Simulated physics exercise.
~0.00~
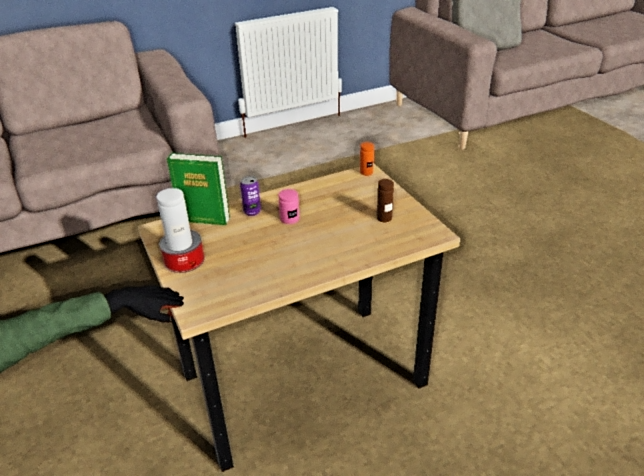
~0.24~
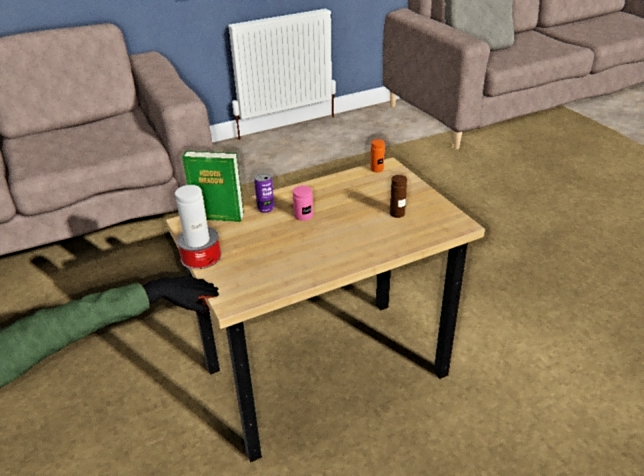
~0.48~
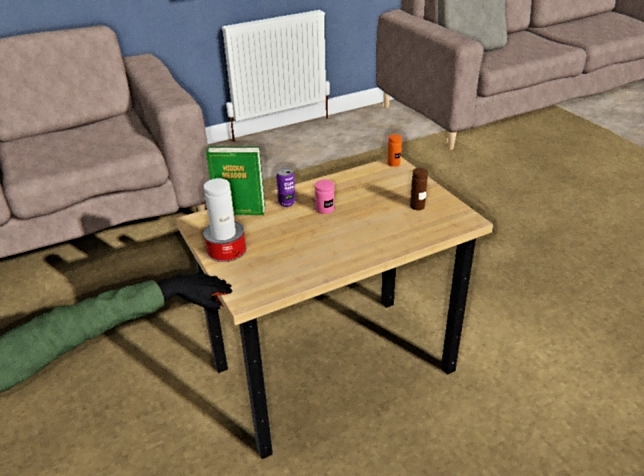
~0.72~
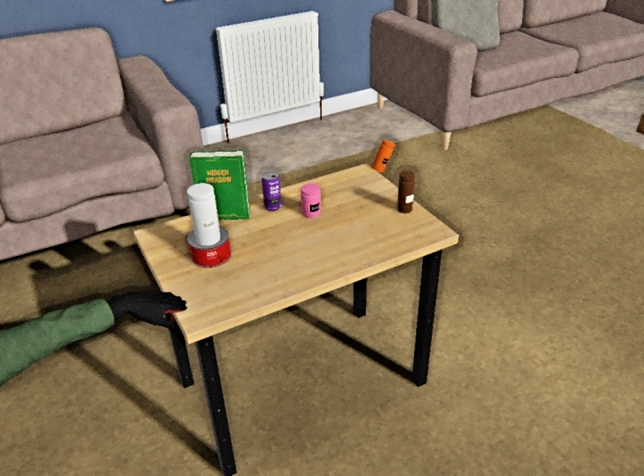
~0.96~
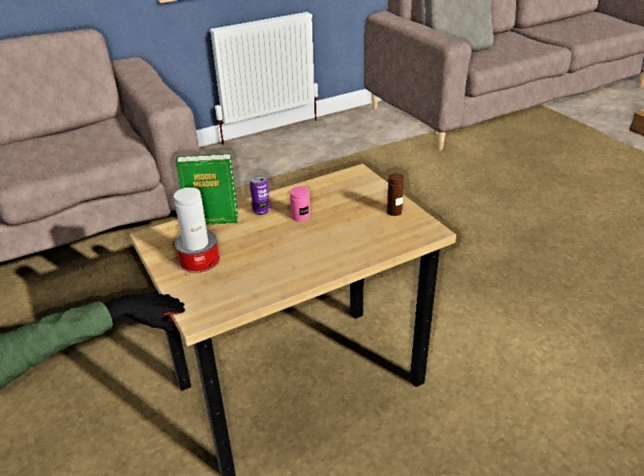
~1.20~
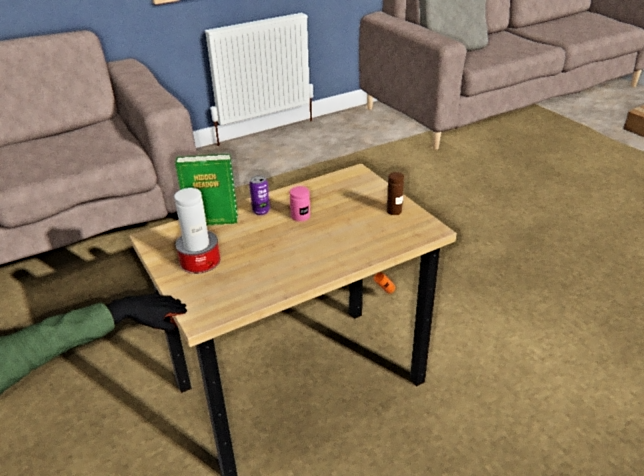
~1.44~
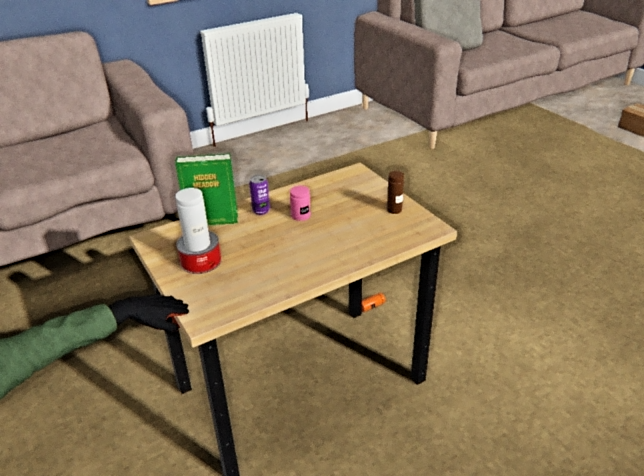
A light wooden table with black legs slides to the right as a dark-gloved hand in a green sleeve holds its left corner. It carries a green book, a white jar on a red tub, a purple can, a pink jar, a brown shaker and an orange shaker. The table is then jerked back to the left, and the orange shaker tips at the far edge. It drops out of sight behind the table, then appears upside down beneath it. Finally the orange shaker lies on its side on the carpet, while everything else remains standing on the tabletop.
